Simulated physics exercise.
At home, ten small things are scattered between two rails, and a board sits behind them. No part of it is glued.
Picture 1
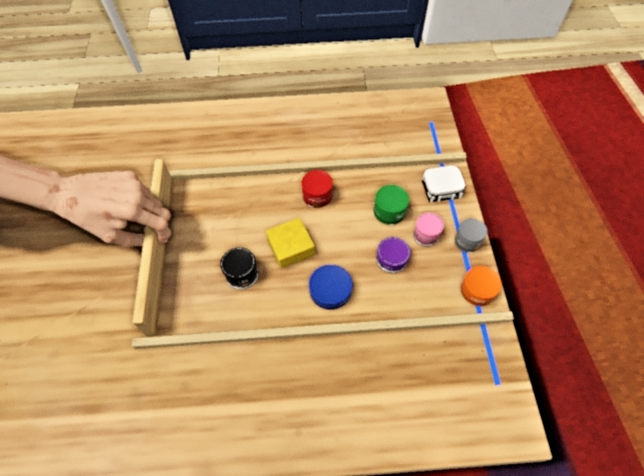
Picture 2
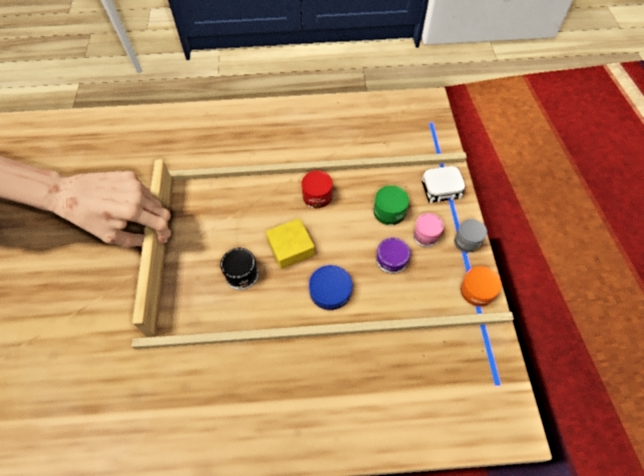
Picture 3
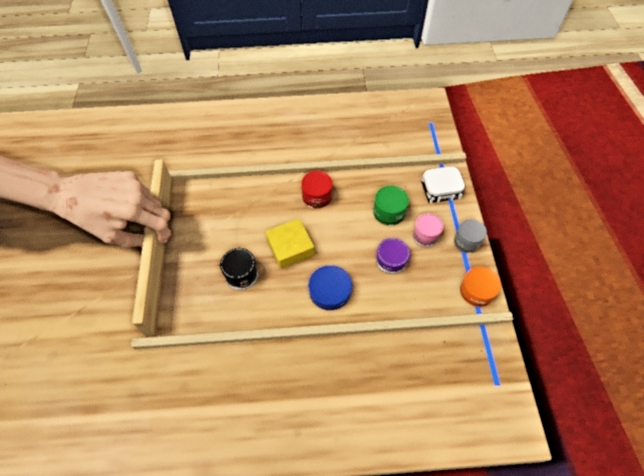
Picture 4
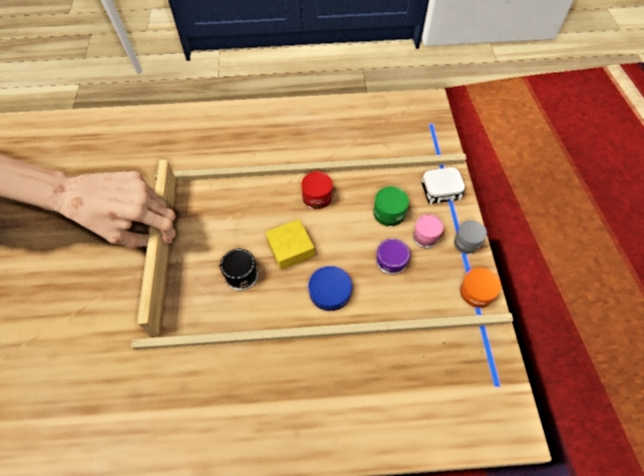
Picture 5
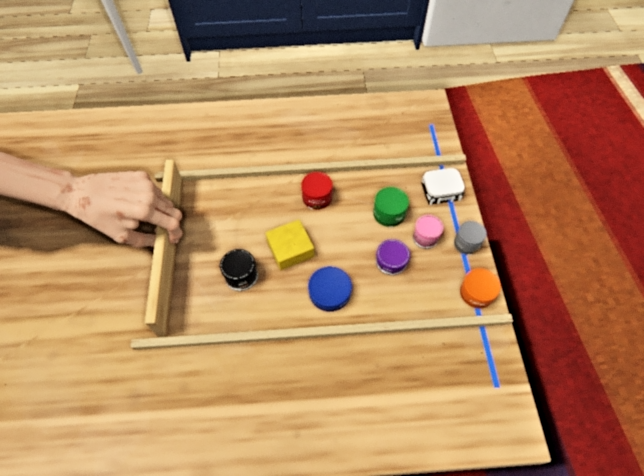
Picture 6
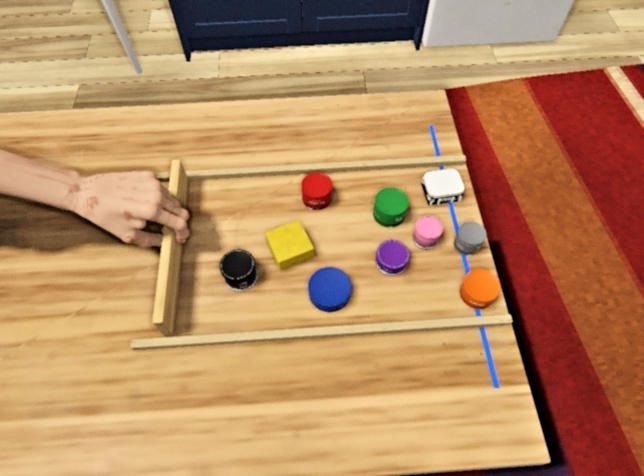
In the video, a hand holds a wooden board upright between two rails on a table, behind scattered small colourful objects. The hand and board stay nearly still, then slide slightly to the right, while the objects remain in place.
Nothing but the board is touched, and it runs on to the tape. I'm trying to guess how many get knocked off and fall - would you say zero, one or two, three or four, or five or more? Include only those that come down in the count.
You'd see five or more of the bits go off the end there.
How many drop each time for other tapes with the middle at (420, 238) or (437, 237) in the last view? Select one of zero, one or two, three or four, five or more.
Falls: Either one or two; three to four.
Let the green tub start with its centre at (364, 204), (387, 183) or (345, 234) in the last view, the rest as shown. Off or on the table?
Order of tries: Off, off, off.
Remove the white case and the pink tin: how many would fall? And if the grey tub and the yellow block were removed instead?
Try one: 4; try two: 3.
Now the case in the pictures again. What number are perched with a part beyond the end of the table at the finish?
My count gives 4.
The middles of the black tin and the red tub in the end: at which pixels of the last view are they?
Same order as the question: First (485, 258), second (465, 185).
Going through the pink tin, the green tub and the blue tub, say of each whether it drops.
Pink tin: Down; green tub: Down; blue tub: Still up.
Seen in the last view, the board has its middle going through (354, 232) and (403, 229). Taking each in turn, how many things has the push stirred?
The count reaches 6 first and 9 second.
Soon after, none off yet; grey tub at rest near (469, 239); orange tub at rest near (479, 290); white case at rest near (442, 188).
After that, none off yet; grey tub displaced about its own width near (493, 237); orange tub moving near (489, 288); white case displaced about its own width near (466, 177).
In the end, the number that fall off is five or more; gone, purple tin, green tub, pink tin, white case, orange tub and grey tub.
